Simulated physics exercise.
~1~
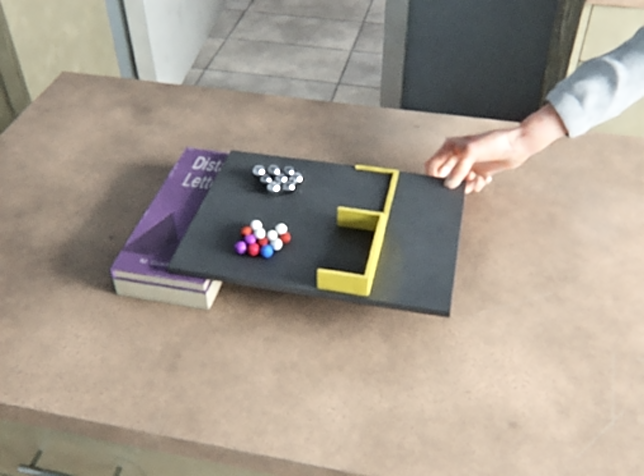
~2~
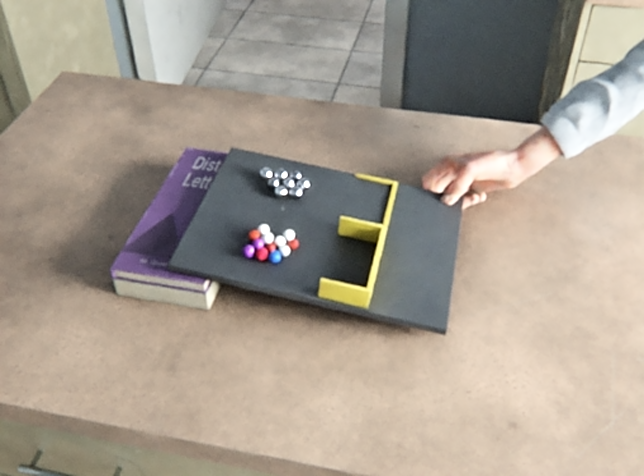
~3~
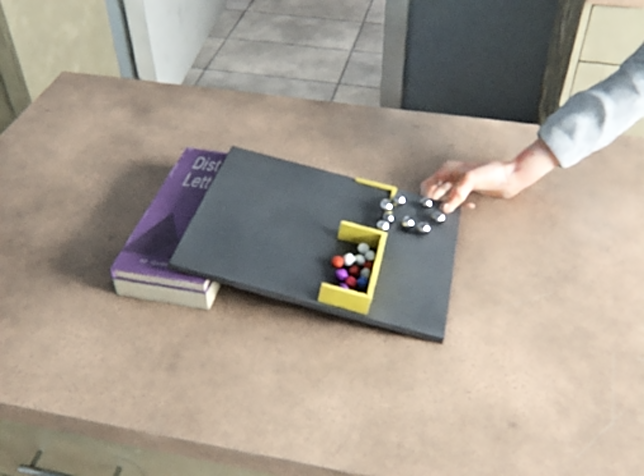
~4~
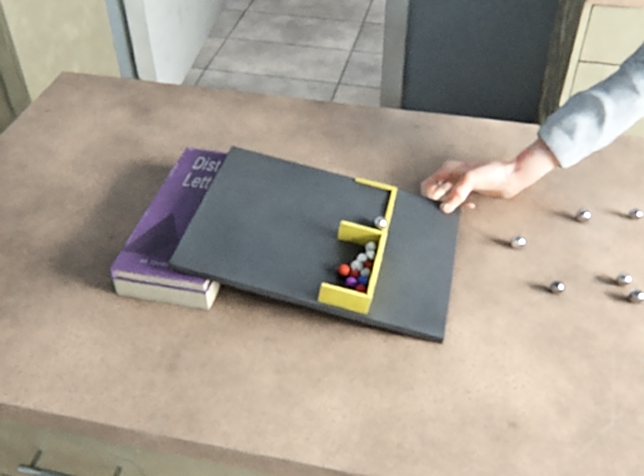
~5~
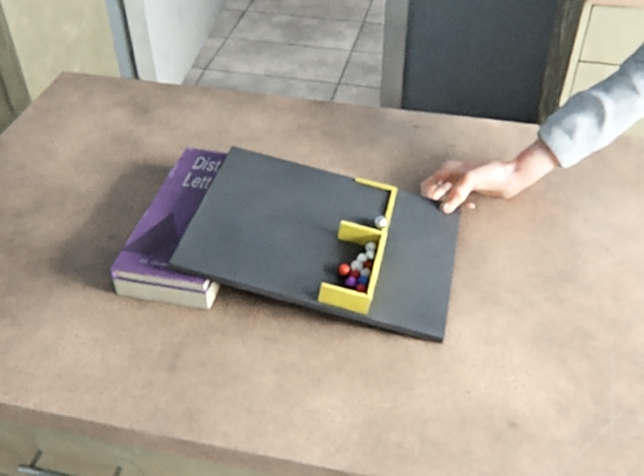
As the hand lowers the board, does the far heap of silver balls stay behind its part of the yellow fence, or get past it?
Most of the silver balls get past the fence and roll off the board, with one left behind it. The nearer coloured balls are held.
